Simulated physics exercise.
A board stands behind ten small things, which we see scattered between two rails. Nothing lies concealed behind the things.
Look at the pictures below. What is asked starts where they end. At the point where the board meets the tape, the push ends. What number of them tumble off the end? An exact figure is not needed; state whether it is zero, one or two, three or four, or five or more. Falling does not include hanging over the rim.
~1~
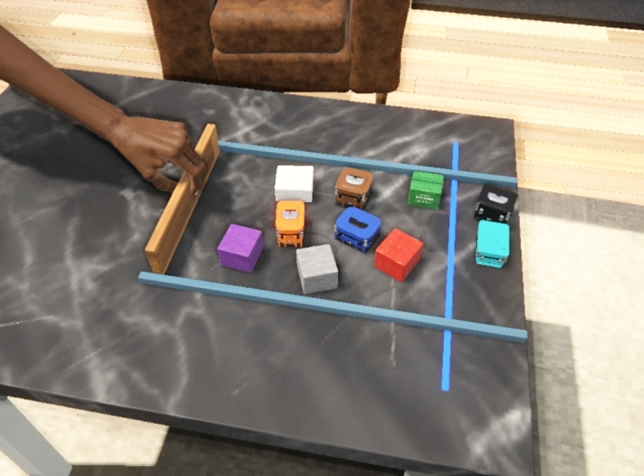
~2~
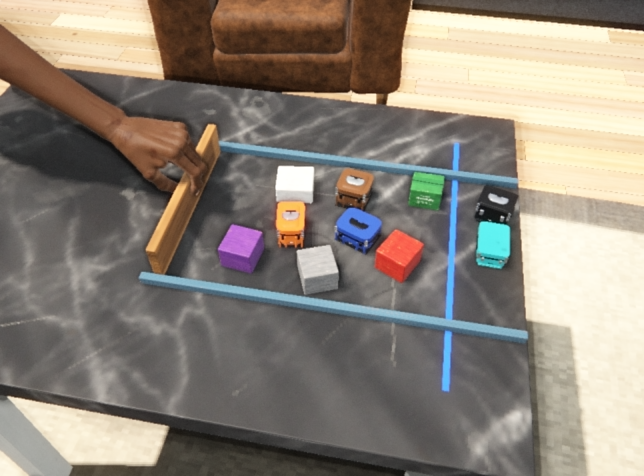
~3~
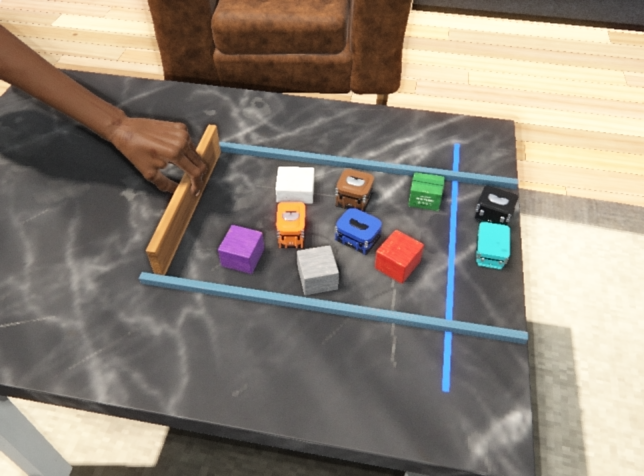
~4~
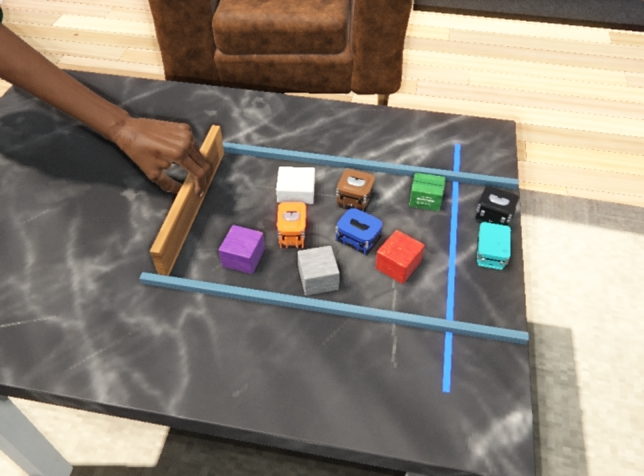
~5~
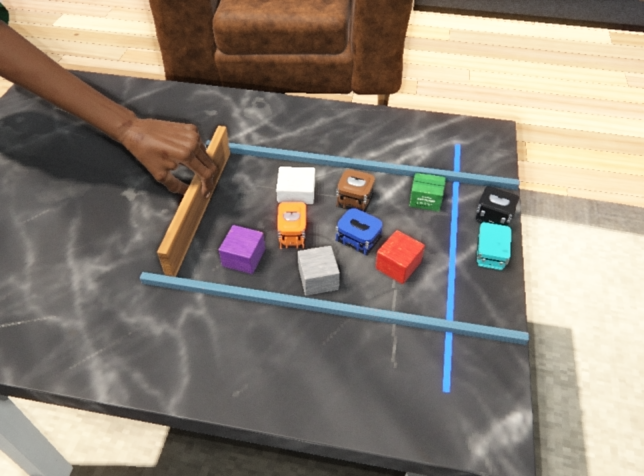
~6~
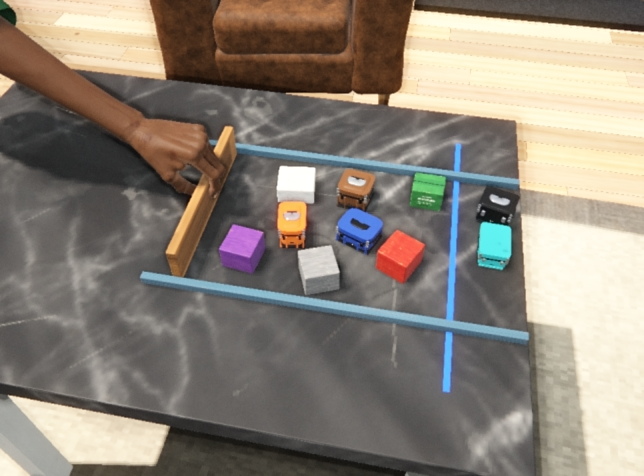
Most likely three of them, or four, will slide off.
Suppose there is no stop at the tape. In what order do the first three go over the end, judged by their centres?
Black case, green box, turquoise case.
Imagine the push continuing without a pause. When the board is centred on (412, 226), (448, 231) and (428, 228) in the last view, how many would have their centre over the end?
1, 3 and 1.
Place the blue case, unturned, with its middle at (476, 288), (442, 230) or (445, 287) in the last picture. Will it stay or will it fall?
In turn it is lost; is kept; falls.
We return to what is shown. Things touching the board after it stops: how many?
Contact count: 3.
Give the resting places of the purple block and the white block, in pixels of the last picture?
Roughly (471, 283), and the other roughly (474, 210).
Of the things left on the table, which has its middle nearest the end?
The brown case.
Early on, none off yet; black case at rest near (497, 208); turquoise case at rest near (493, 247); green box at rest near (428, 192).
A while later, none off yet; black case at rest near (497, 208); turquoise case at rest near (493, 247); green box moving near (435, 192).
Further along, none off yet; black case travelled about its own width near (532, 214); turquoise case at rest near (493, 247); green box travelled well along near (498, 200).
Finally, the number that fall off is three or four; lost, green box, turquoise case and black case.
